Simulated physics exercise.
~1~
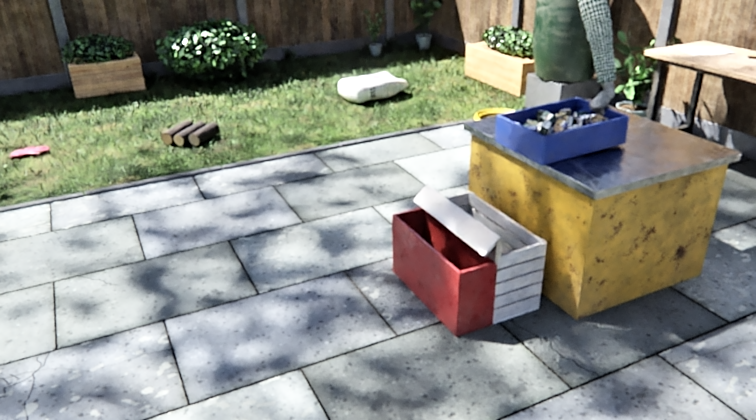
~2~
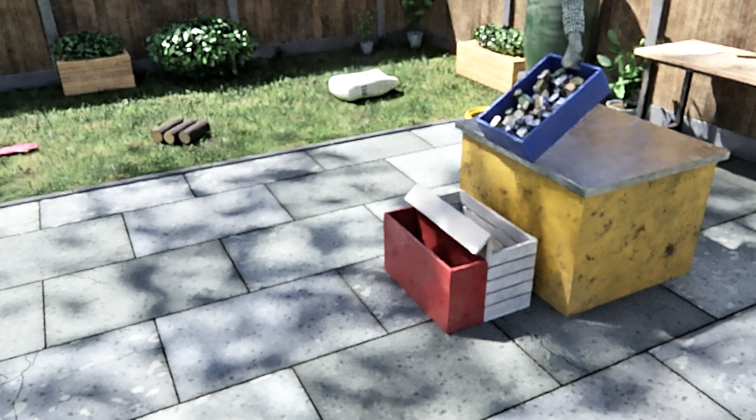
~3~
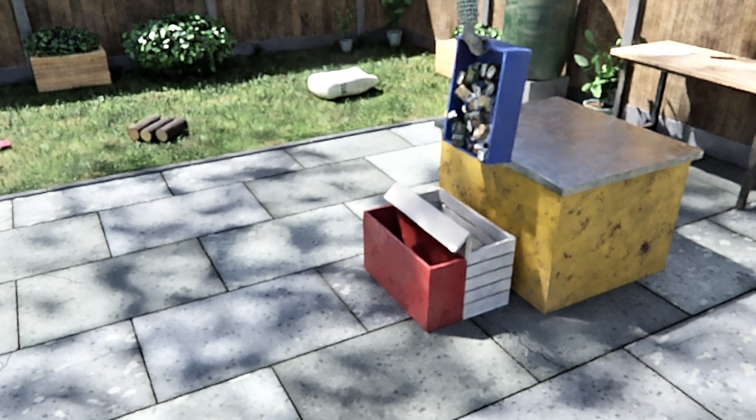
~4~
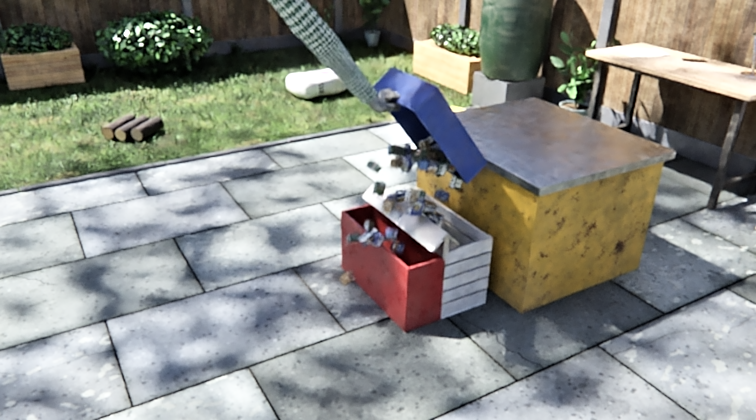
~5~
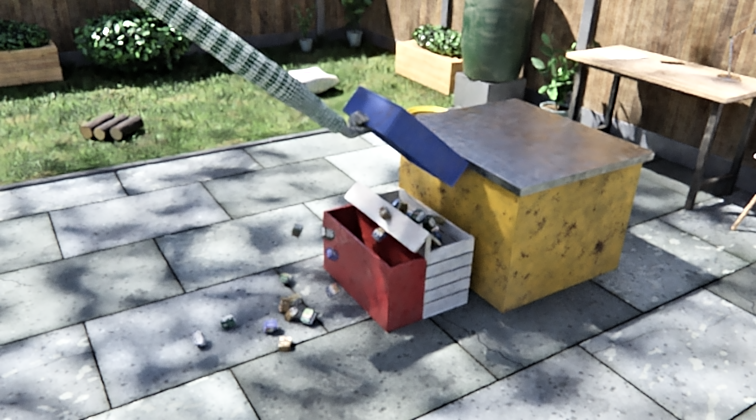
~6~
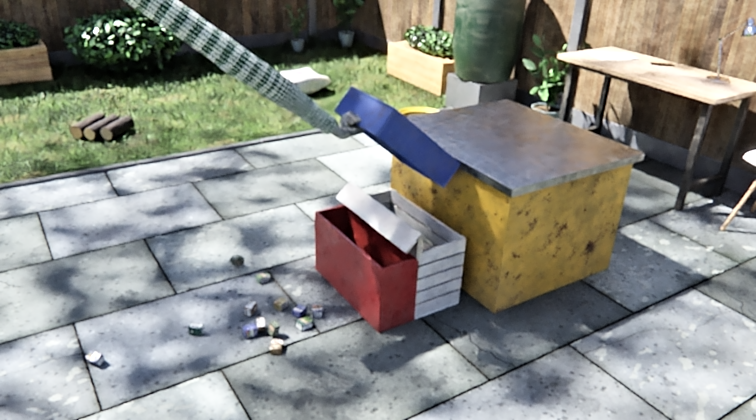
The footage shows a patterned, arm-like limb tipping a blue tote of small cartons off a yellow bench on a patio, spilling them over a ridge into a white bin and red tub, with several scattering on the paving to the left as the tote stays upturned.
